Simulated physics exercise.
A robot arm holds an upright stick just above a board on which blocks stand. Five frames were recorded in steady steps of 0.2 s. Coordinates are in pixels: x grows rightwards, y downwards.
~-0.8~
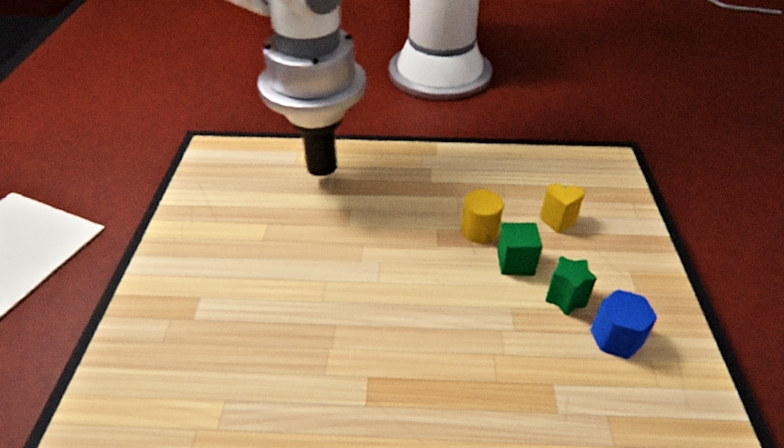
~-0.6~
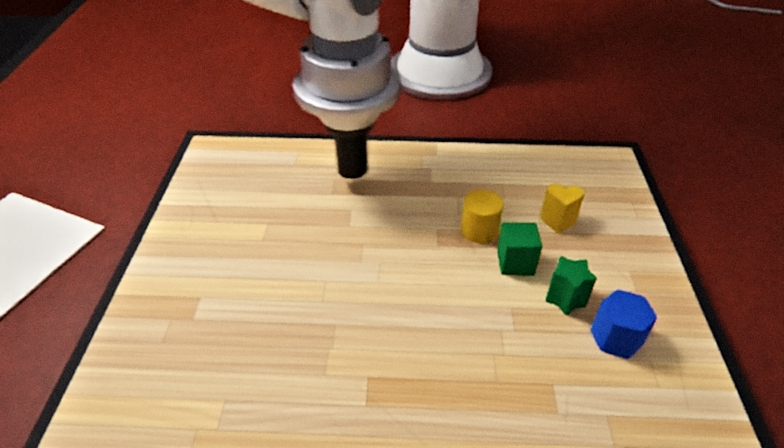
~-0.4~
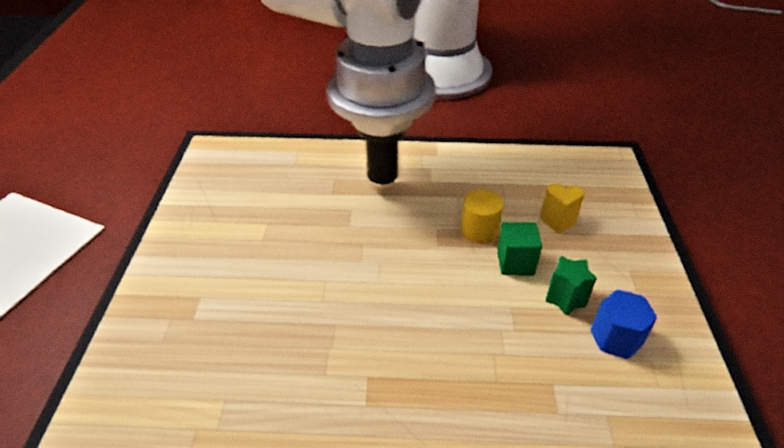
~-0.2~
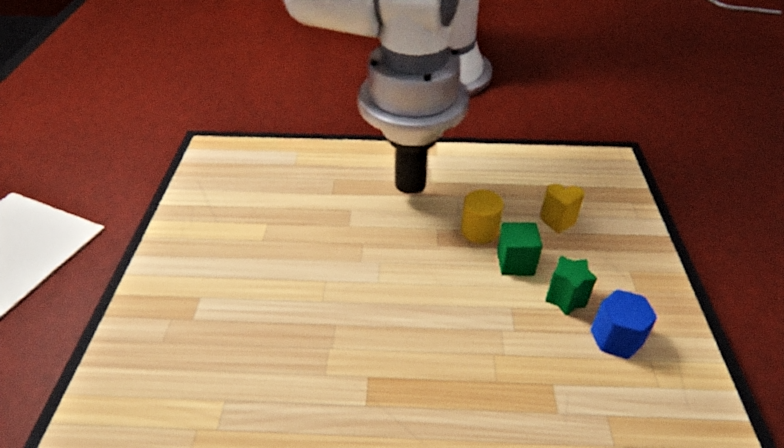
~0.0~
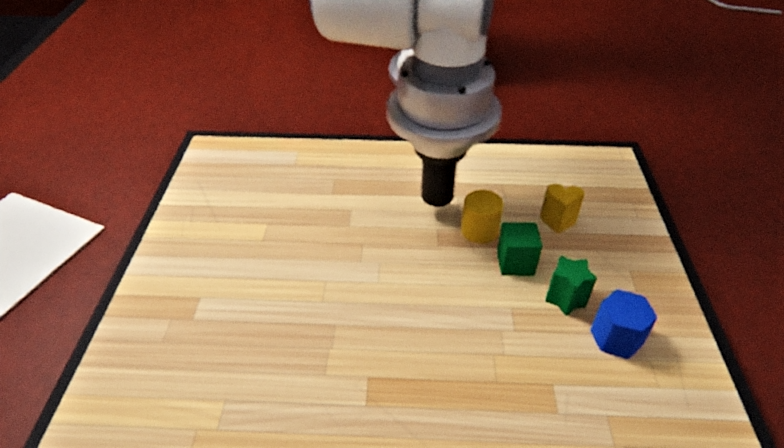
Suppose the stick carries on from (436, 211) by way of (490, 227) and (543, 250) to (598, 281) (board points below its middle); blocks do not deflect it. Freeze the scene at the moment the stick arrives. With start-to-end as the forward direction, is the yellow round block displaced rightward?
It seems so.
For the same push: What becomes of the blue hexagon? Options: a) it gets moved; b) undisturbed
It's a.
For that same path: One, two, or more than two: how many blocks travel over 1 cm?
I'm going with three or more.
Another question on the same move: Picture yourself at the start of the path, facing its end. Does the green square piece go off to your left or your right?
That block drifts right.
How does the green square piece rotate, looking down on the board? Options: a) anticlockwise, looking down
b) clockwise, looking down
Answer: B.
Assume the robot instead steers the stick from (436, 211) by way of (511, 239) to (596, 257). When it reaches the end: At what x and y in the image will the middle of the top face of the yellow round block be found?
Its top centre is at about (576, 253).
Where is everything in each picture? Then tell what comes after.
In the first picture, stick tip (322, 167); block tops, yellow round block (484, 201); green square piece (522, 234); green star-shaped block (575, 270); blue hexagon (630, 309).
In the second picture, stick (353, 170); blocks unchanged.
In the third picture, stick (383, 175); blocks unchanged.
In the fourth picture, stick (411, 184); blocks unchanged.
In the fifth picture, stick (437, 196); yellow round block (484, 201); green square piece (522, 234); green star-shaped block (575, 270); blue hexagon (630, 309).
On the path given first. One third of the way, stick (492, 213); yellow round block (520, 221); green square piece (535, 248), turned 10° anticlockwise.
Two thirds of the way, stick (548, 236); yellow round block (560, 250); green square piece (543, 277), turned 15° clockwise; green star-shaped block (585, 278), turned 25° anticlockwise.
At the end, stick (604, 266); yellow round block (580, 270); green square piece (540, 283), turned 40° clockwise; green star-shaped block (594, 304), turned 30° anticlockwise; blue hexagon (639, 323), turned 25° anticlockwise.
